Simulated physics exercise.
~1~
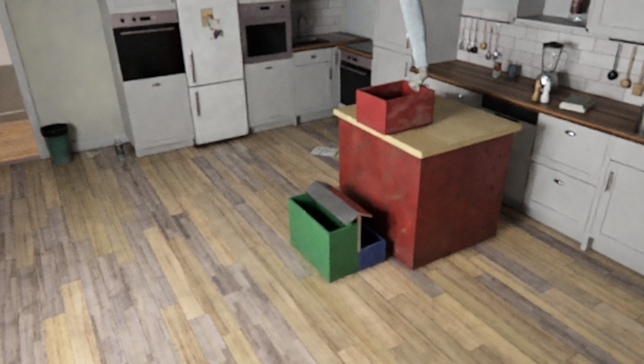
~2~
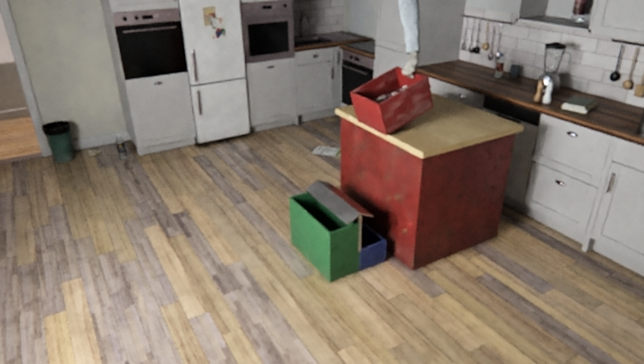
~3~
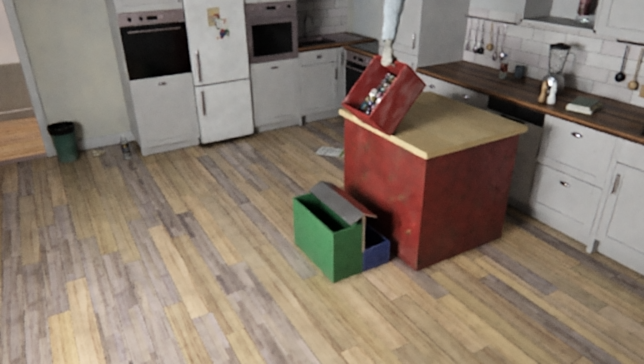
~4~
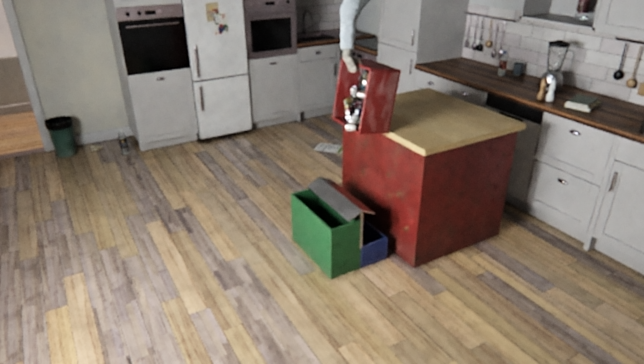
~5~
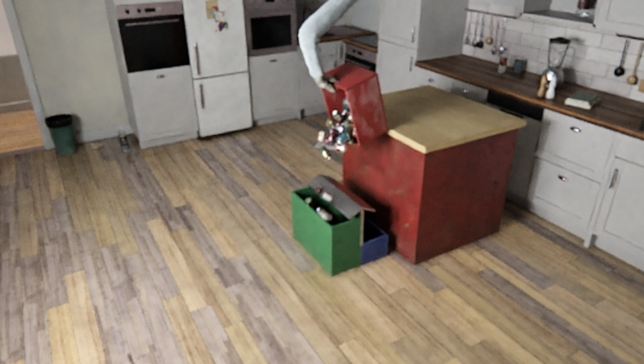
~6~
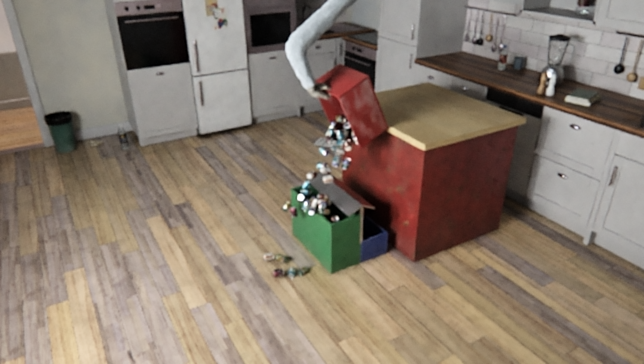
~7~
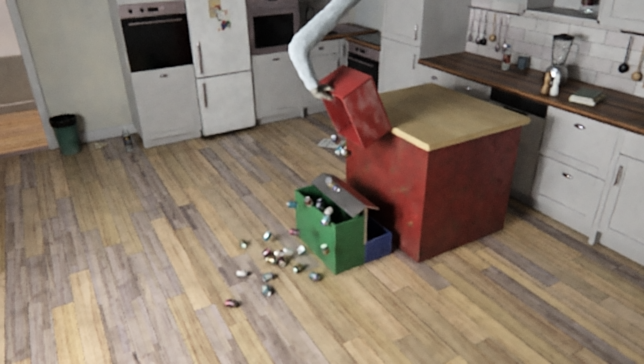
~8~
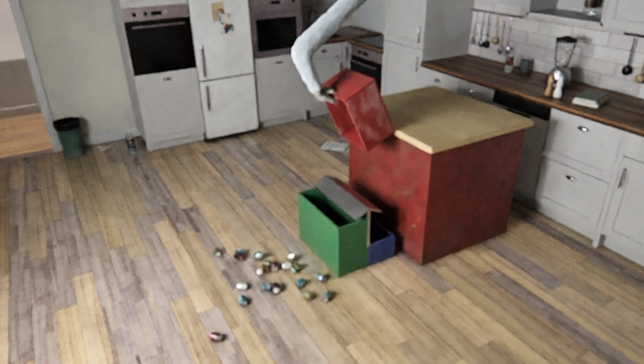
A red crate on the kitchen bench was lifted and tipped over by a pale arm, spilling a stream of mini cans towards the green trough below, and many bounced or rolled out to lie scattered on the wooden floor.
